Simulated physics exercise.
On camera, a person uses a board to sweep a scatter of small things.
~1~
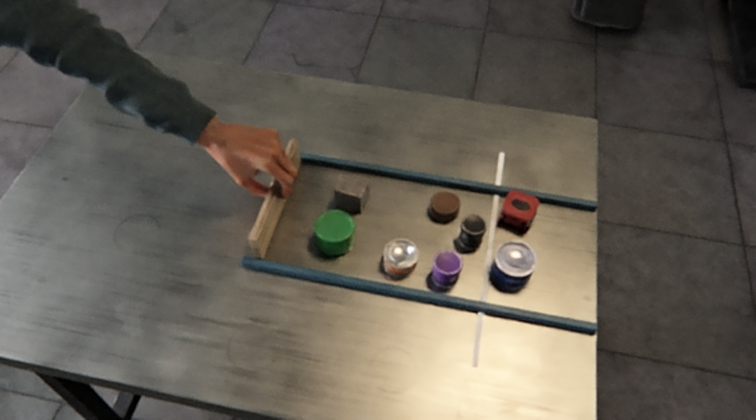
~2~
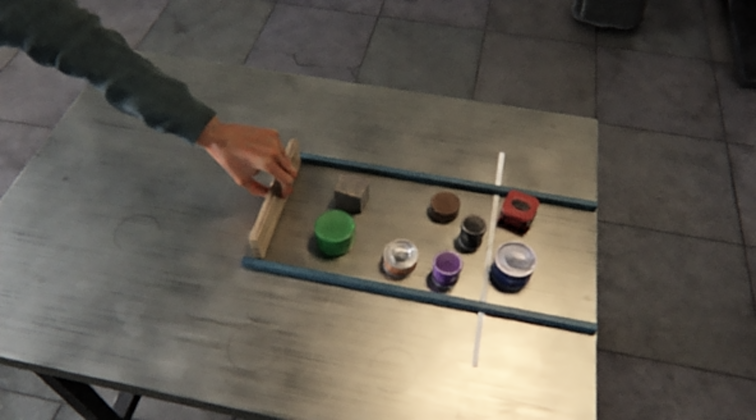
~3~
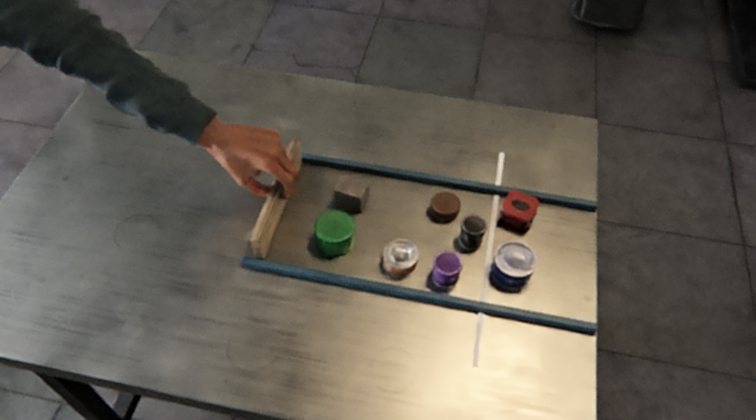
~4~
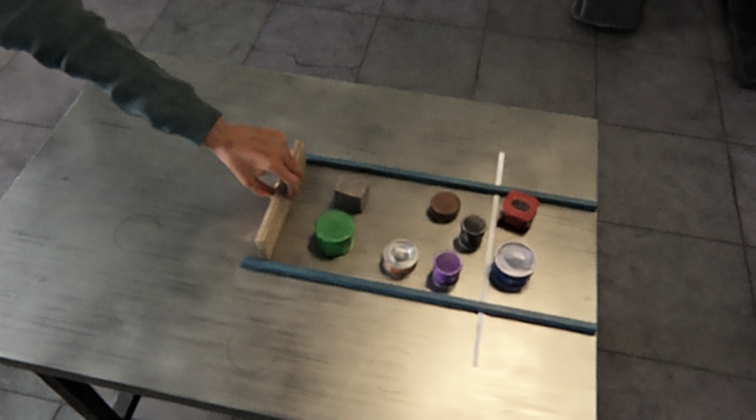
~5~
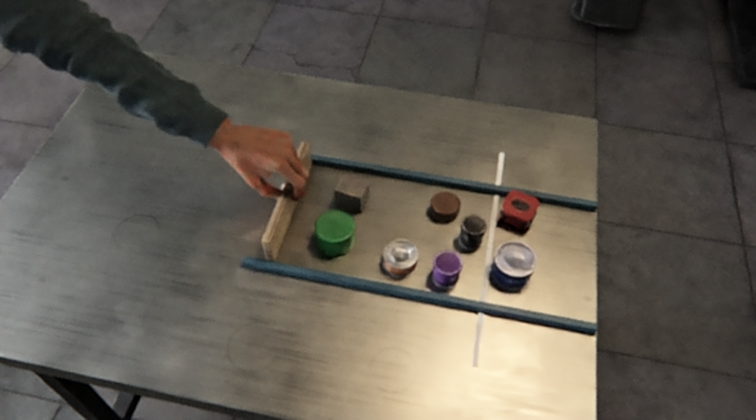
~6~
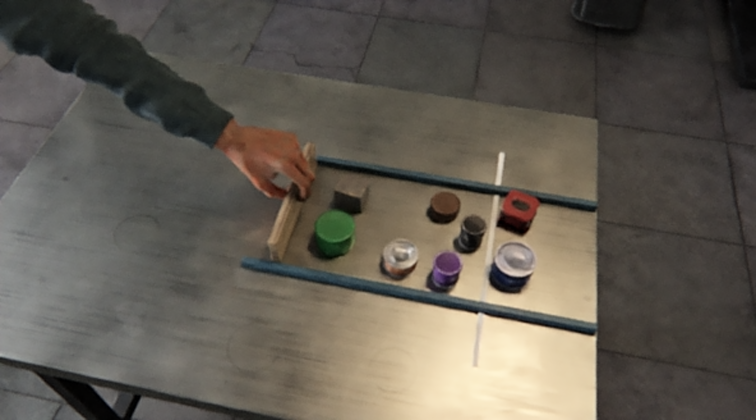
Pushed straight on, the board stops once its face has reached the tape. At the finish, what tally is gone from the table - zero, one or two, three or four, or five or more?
The tally gone is zero.
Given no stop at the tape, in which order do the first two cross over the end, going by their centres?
The red case and then the blue tin.
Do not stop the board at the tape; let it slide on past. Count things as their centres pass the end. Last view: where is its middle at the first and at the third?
First about (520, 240), next about (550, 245).
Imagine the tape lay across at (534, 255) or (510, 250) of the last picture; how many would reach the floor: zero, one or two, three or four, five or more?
In order: 1 or 2, then no fall at all.
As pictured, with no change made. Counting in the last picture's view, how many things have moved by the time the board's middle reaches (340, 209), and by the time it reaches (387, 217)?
At that stage 2; at the next, 4.
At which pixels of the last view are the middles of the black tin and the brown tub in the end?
Near (524, 237) and (539, 223).
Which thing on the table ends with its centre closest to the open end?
The red case is foremost.
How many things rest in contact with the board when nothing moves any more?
It touches 2.
Soon after, none off yet; blue tin at rest near (514, 265); red case at rest near (519, 212); black tin at rest near (473, 232).
In the end, the number that fall off is zero.
